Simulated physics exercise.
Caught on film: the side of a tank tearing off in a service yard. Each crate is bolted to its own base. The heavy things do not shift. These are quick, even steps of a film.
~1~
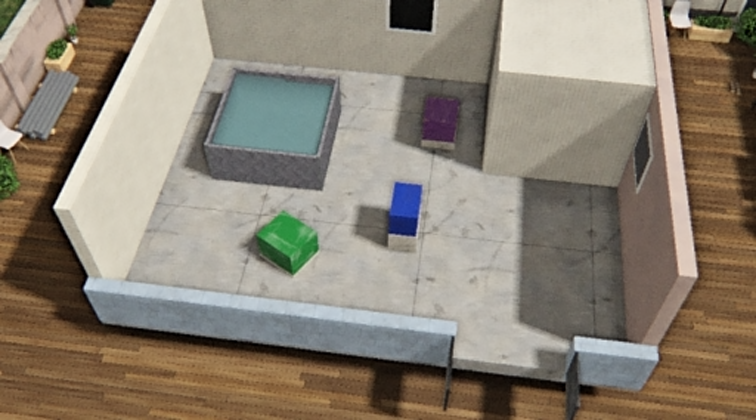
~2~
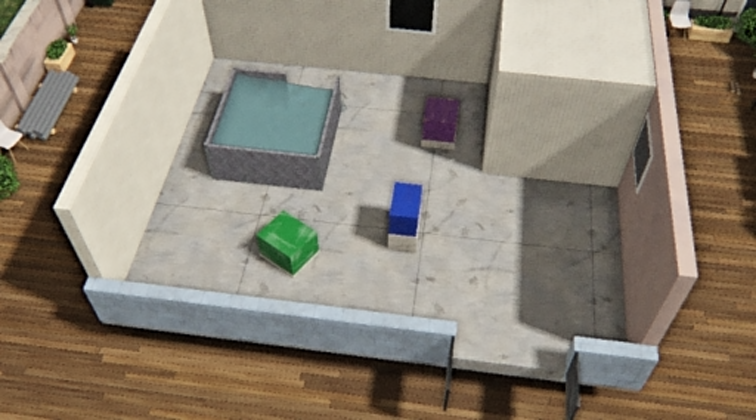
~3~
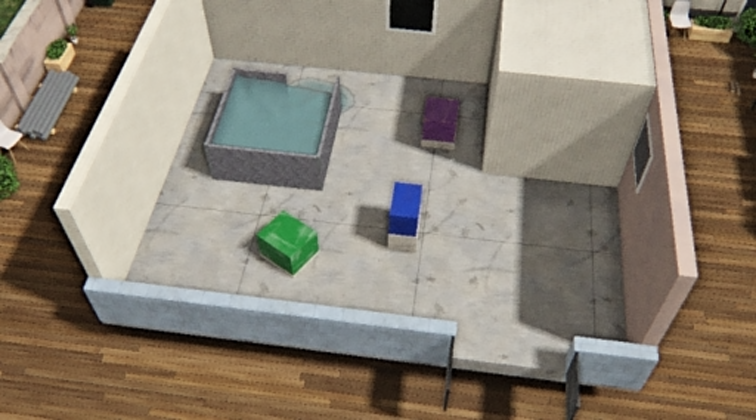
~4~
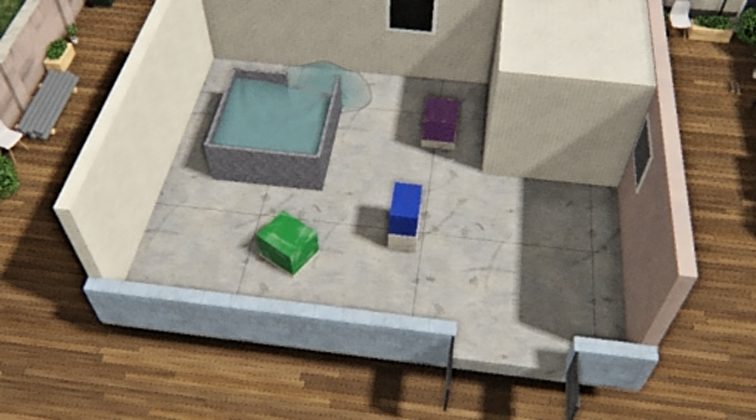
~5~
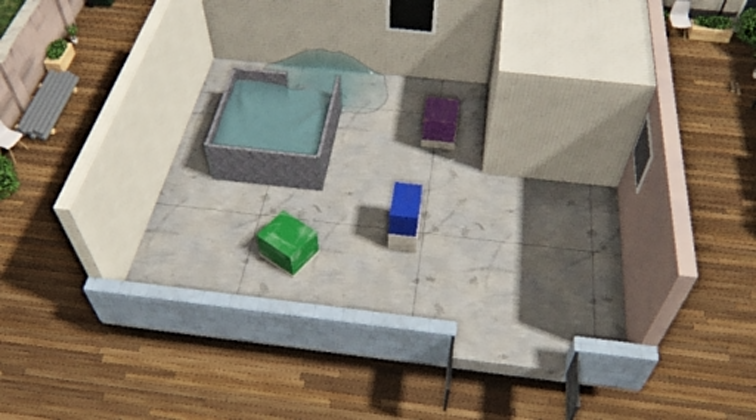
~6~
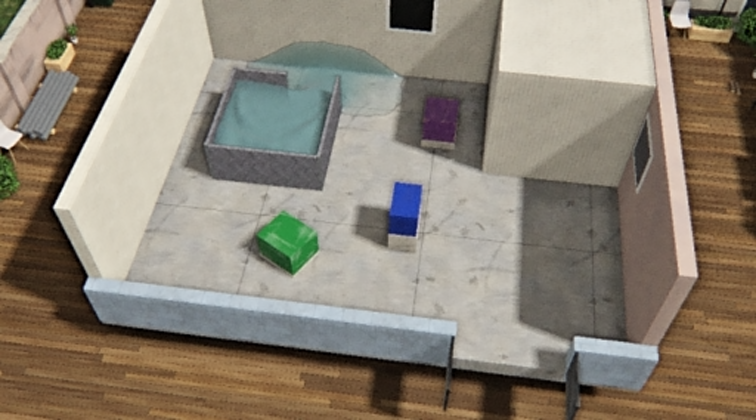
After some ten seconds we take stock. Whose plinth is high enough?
In the end: The purple crate is wetted; the blue crate escapes dry; the green crate is wetted.
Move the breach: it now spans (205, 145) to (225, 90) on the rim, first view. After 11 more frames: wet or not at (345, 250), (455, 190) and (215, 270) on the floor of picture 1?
In turn: Free of water, dry, under water.
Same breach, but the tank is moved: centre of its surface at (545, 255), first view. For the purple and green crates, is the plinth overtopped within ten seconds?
One by one: Purple is spared; green is wetted.
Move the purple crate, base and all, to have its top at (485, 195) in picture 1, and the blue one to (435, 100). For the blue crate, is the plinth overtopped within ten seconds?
The blue one stays dry.
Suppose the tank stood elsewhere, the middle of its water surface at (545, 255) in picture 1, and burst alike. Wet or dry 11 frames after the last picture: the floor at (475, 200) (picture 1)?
Answer: Covered.
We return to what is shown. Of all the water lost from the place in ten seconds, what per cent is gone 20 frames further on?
Near 0 in a hundred.
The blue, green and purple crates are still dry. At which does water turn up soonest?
First comes the crate marked purple.
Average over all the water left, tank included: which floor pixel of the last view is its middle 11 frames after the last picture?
At about (306, 120).
A moment on, water covers 15 % of the floor; the purple crate not reached, the blue crate not reached, the green crate not reached.
Next, water covers 25 % of the floor; the purple crate water round its plinth, the blue crate not reached, the green crate not reached.
Then, water covers 50 % of the floor; the purple crate water round its plinth, the blue crate water round its plinth, the green crate not reached.
Later, water covers 80 % of the floor; the purple crate water round its plinth, the blue crate water round its plinth, the green crate water round its plinth.
In the end, water covers 95 % of the floor; the purple crate was topped, the blue crate stayed above the water, the green crate was topped.
